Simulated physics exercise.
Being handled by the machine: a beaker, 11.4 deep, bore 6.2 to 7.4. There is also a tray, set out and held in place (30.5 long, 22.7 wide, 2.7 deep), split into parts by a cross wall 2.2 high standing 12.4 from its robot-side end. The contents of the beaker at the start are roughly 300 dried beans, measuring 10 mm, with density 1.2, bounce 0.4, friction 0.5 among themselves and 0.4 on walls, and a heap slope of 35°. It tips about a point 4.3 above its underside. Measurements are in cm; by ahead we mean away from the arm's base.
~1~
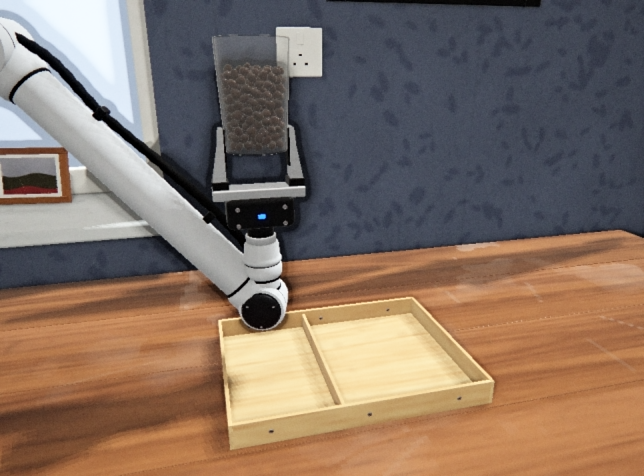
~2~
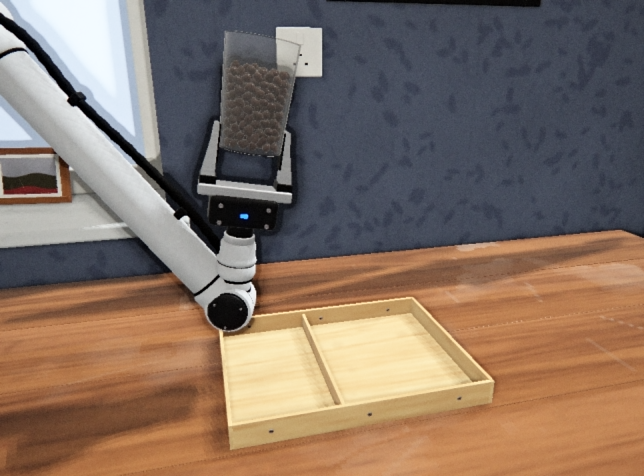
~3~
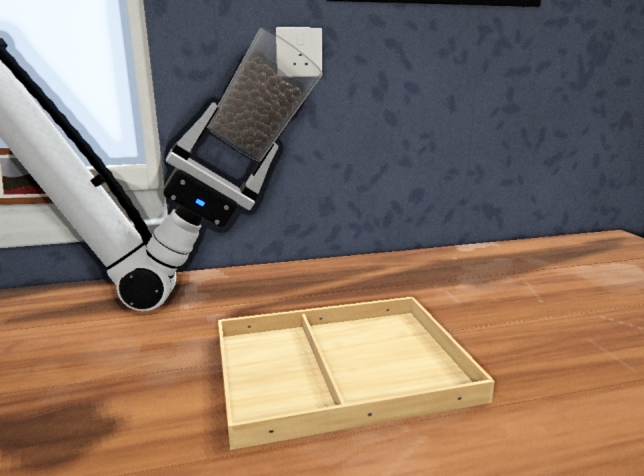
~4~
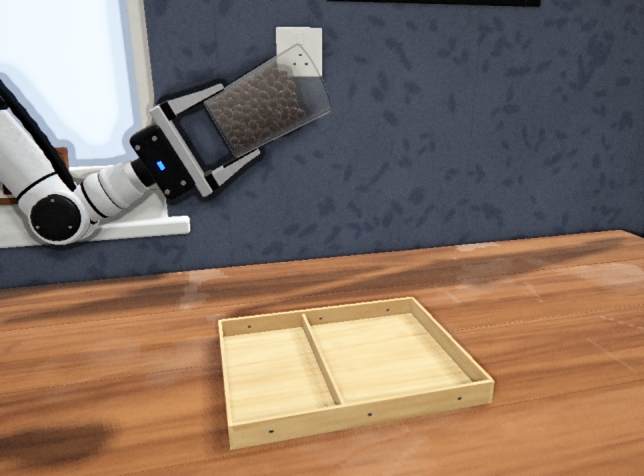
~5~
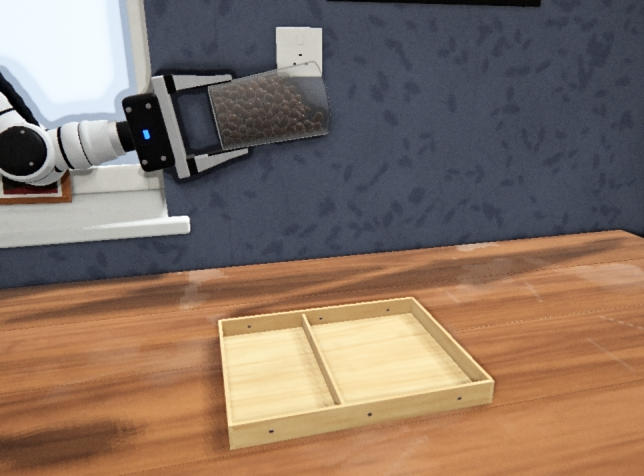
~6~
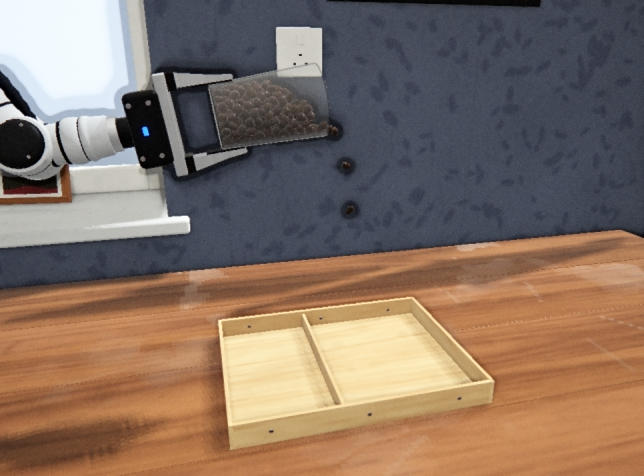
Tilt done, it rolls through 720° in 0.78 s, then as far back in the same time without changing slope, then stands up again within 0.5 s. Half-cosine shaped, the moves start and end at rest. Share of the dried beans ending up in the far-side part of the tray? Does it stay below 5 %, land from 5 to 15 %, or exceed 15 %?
It exceeds 15 %.
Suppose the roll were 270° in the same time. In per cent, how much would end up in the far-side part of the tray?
It would come to around 25 per cent.
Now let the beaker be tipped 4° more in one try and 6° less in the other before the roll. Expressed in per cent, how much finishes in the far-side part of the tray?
Roughly 35 % on the first try and 10 % on the second.
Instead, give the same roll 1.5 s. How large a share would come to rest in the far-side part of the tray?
Then: Approx. 50 %.
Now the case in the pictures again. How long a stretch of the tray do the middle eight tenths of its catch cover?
About 14 centimetres.
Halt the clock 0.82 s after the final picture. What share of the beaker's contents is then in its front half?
Estimate: Near 45 %.
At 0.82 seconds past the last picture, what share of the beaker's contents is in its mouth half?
Near 35 percent is in the half by the mouth.
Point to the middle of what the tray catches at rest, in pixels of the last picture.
Roughly pixel (383, 352).
Then, 0.82 s on, tipped 82°, highest piece 36 above the table; 255 in the beaker, 33 in the far-side part, 1 on the table or floor, 6 in flight or on a rim.
Then, 1.65 s on, tipped 76°, highest piece 36 above the table; 223 in the beaker, 62 in the far-side part, 4 on the table or floor, 6 in flight or on a rim.
Then, 2.26 s on, upright, highest piece 39 above the table; 223 in the beaker, 68 in the far-side part, 4 on the table or floor.
Then, 2.96 s on, upright, highest piece 39 above the table; 223 in the beaker, 68 in the far-side part, 4 on the table or floor.
In the end, 223 in the beaker, 68 in the far-side part, 4 on the table or floor. That is 23 % in the far-side part of the tray.
